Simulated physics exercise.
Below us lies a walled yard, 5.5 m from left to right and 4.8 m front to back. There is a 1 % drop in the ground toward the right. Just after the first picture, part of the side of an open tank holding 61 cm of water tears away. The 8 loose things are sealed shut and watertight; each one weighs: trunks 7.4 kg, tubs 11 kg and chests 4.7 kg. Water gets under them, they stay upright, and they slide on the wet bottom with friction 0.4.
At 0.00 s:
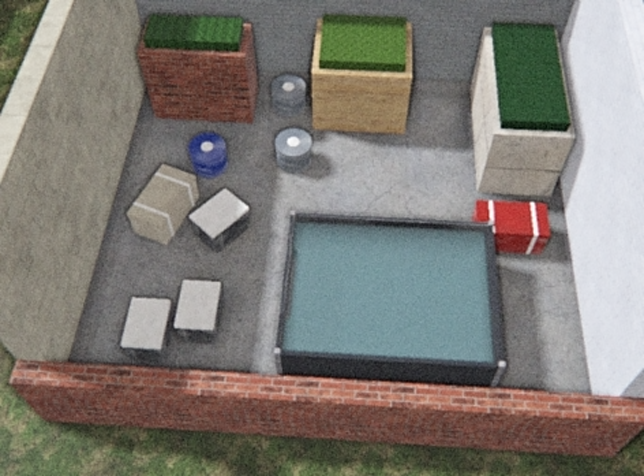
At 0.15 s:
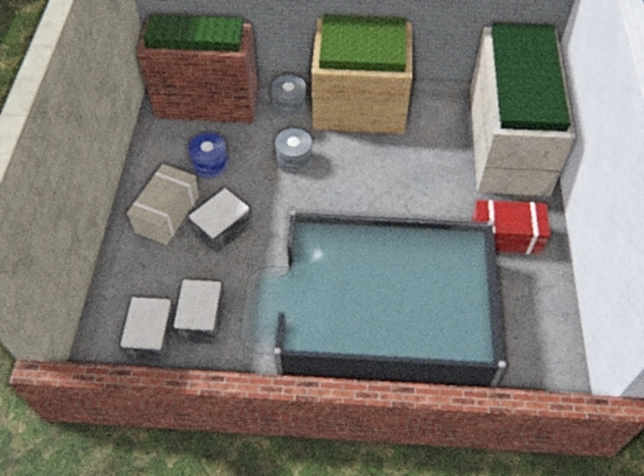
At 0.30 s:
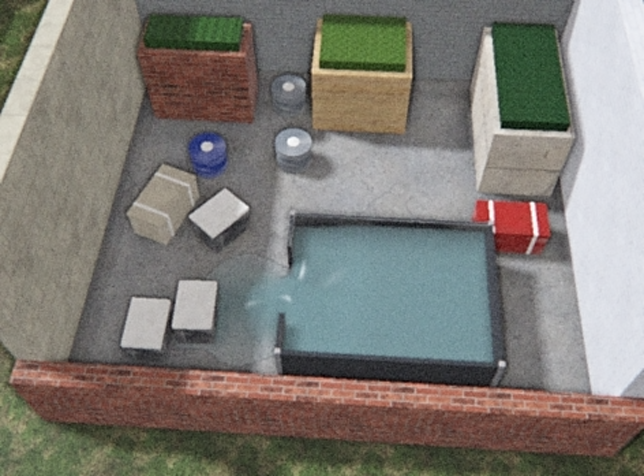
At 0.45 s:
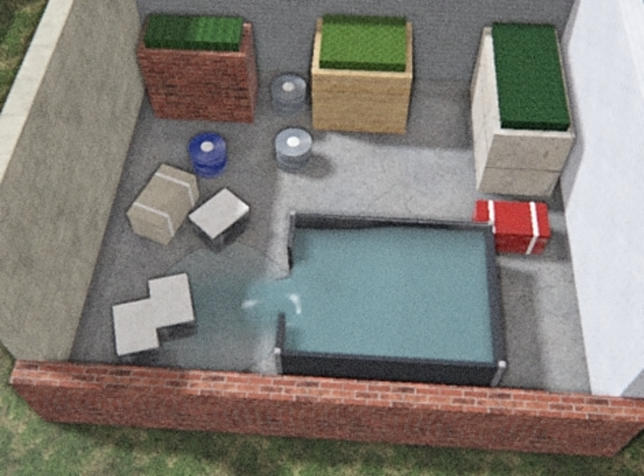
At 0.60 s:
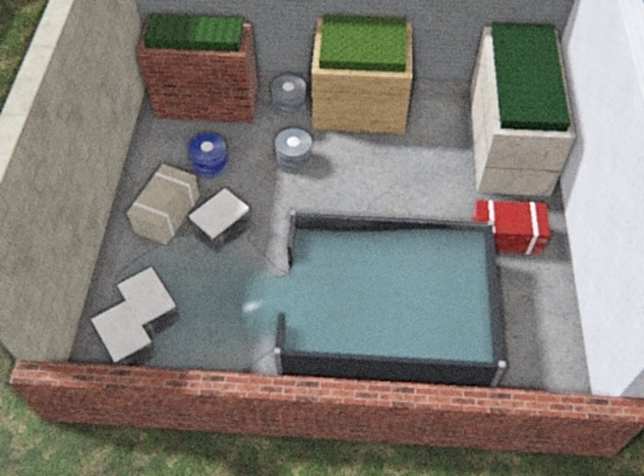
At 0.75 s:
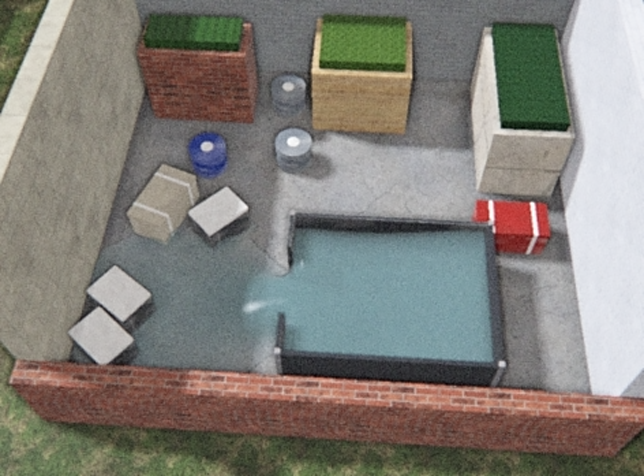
A large open tank in a walled yard broke open on its left side, and water poured out across the ground, pushing two pale boxes leftward while the other boxes and tubs stayed put.
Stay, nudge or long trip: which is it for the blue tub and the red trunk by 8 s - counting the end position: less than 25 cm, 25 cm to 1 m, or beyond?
My prediction: The blue tub goes a long way; the red trunk moves somewhat.
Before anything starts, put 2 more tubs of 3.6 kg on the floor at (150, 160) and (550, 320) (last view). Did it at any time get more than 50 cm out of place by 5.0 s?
Respectively: Outside the limit and inside the limit.
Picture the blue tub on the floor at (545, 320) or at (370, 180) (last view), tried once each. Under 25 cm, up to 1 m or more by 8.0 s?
Nearly still; swept far.
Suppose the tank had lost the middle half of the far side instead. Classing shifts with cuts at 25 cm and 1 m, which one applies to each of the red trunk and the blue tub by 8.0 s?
Log: Red trunk large displacement; blue tub large displacement.
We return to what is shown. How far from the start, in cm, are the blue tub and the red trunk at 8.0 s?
Roughly 350 cm and 50 cm.
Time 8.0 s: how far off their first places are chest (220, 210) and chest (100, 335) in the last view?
The first ends 250 cm from its start, the second 250 cm.
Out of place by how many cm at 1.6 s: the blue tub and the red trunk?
About 5 cm and 0 cm, respectively.
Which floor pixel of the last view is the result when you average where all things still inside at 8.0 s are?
Around (415, 200).
After 1.6 s the blue tub is near (208, 145), 0.0 m from its start, aground; the red trunk is near (513, 218), 0.0 m from its start, aground; 2 afloat.
After 3.6 s the blue tub is near (266, 141), 0.7 m from its start, afloat; the red trunk is near (513, 218), 0.0 m from its start, aground; 4 afloat.
After 5.6 s the blue tub is near (355, 180), 1.9 m from its start, aground; the red trunk is near (515, 222), 0.1 m from its start, aground; 5 afloat.
After 8.0 s the blue tub is near (474, 211), 3.3 m from its start, afloat; the red trunk is near (541, 248), 0.5 m from its start, afloat; 7 afloat.
